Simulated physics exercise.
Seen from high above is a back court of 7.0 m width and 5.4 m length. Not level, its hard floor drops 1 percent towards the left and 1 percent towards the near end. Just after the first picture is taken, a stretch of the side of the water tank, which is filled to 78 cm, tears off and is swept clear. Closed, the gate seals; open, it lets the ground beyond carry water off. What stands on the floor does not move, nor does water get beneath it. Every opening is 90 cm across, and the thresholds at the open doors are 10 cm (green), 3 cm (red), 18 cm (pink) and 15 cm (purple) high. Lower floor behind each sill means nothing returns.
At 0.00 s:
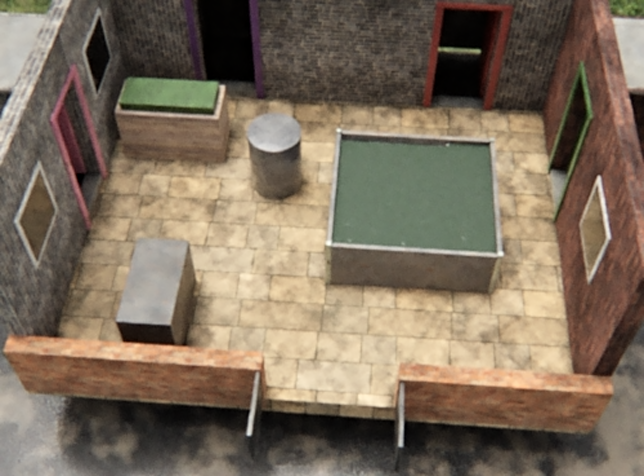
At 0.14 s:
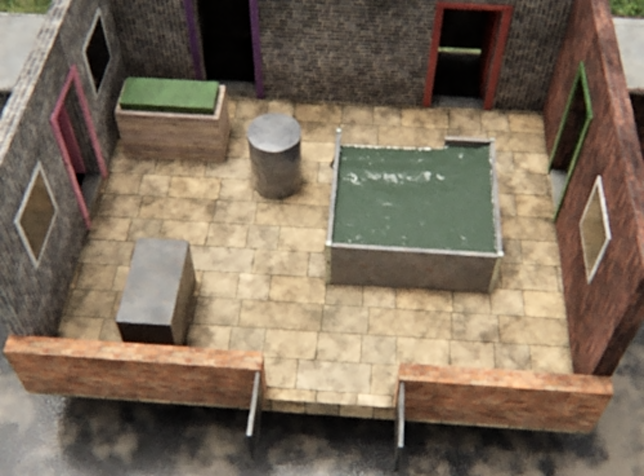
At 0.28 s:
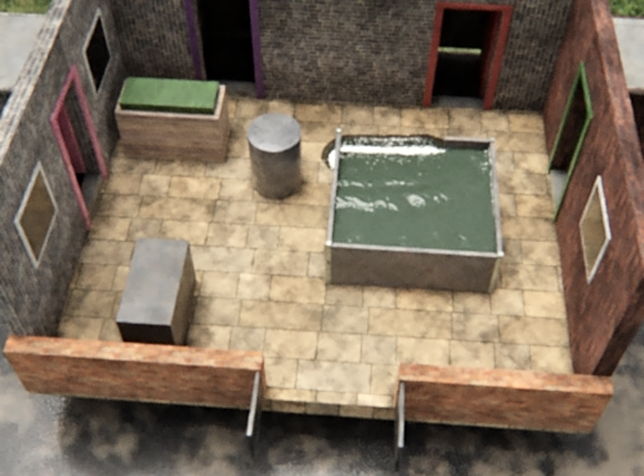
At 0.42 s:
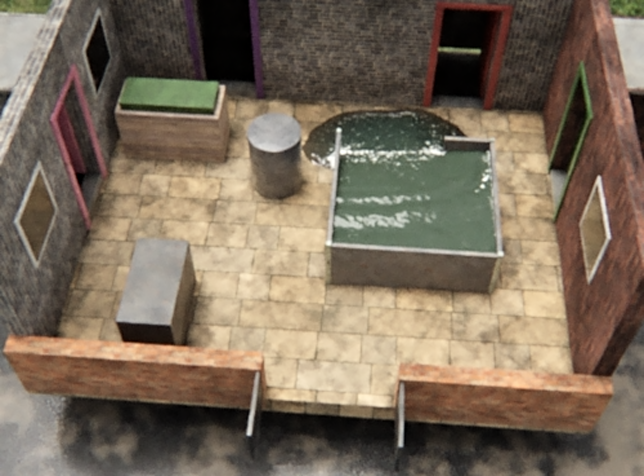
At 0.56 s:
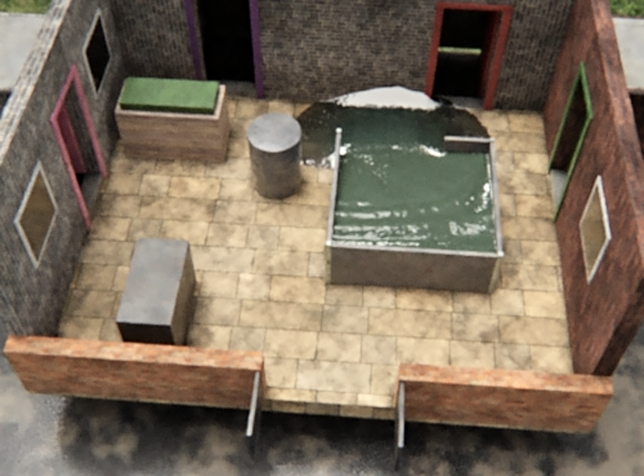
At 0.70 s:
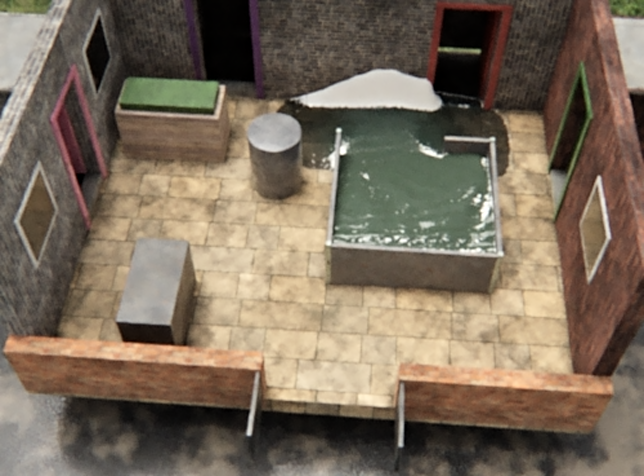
The video shows a walled courtyard from above, with a large square tank of still green water. Part of its far side opens, and water pours out, spreading across the paving behind it and surging against the back wall.
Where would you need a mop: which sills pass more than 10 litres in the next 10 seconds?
In the end green door: Short of the set amount, red door: Beyond the set amount, pink door: Short of the set amount, purple door: Beyond the set amount.
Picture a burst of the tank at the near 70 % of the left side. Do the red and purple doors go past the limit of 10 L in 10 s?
With respect to that limit, red ends up inside it, purple ends up inside it.
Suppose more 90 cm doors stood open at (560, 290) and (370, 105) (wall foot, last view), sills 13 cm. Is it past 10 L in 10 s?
Well, the first is shy of the mark and the second is beyond the mark.
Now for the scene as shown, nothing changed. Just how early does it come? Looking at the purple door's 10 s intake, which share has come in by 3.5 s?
By then it's near 0% of the total.
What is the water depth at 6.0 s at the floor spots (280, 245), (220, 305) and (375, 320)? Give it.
Depths: About 1, 5 and 2 centimetres.
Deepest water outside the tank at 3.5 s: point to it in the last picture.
Spot: Approx. (190, 109).
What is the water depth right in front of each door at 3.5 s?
In centimetres, the green door has 11, the red door 14, the pink door 8 and the purple door 10.
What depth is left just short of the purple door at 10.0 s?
10.5 cm.
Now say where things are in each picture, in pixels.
The first frame shows still water, 78 cm deep, in the water tank at (414, 194).
In the second frame, water pours out on the water tank's far side and has run 0.9 m, to a hidden place; typically 10 cm deep outside, 78 cm at the water tank's back.
In the third frame, water pours out on the water tank's far side and has run 1.1 m, to a hidden place; typically 13 cm deep outside, 78 cm at the water tank's back.
In the fourth frame, water pours out on the water tank's far side and has run 1.5 m, to (420, 113); typically 11 cm deep outside, 78 cm at the water tank's back.
In the fifth frame, the front is at (322, 103), 2.0 m from the gap on the water tank's far side; 4.4 m2 of floor is under water; 73 cm left at the back of the water tank.
In the sixth frame, the front is at (290, 101), 2.3 m from the gap on the water tank's far side; 5.1 m2 of floor is under water; 64 cm left at the back of the water tank.
After 1.4 s water covers 20 % of the floor and is deepest (56 cm) near (381, 111); green door not reached, red door 23 cm at the sill, 93 L in, pink door not reached, purple door 11 cm at the sill, 0 L in.
After 2.2 s water covers 30 % of the floor and is deepest (56 cm) near (130, 98); green door 4 cm at the sill, 0 L in, red door 20 cm at the sill, 204 L in, pink door not reached, purple door 15 cm at the sill, 0 L in.
After 3.5 s water covers 65 % of the floor and is deepest (44 cm) near (190, 109); green door 11 cm at the sill, 0 L in, red door 14 cm at the sill, 312 L in, pink door 8 cm at the sill, 0 L in, purple door 10 cm at the sill, 1 L in.
After 6.0 s water covers 90 % of the floor and is deepest (22 cm) near (176, 123); green door 7 cm at the sill, 2 L in, red door 10 cm at the sill, 410 L in, pink door 4 cm at the sill, 0 L in, purple door 21 cm at the sill, 84 L in.
After 10.0 s water covers 95 % of the floor and is deepest (16 cm) near (178, 376); green door 5 cm at the sill, 2 L in, red door 7 cm at the sill, 464 L in, pink door 10 cm at the sill, 0 L in, purple door 11 cm at the sill, 98 L in.
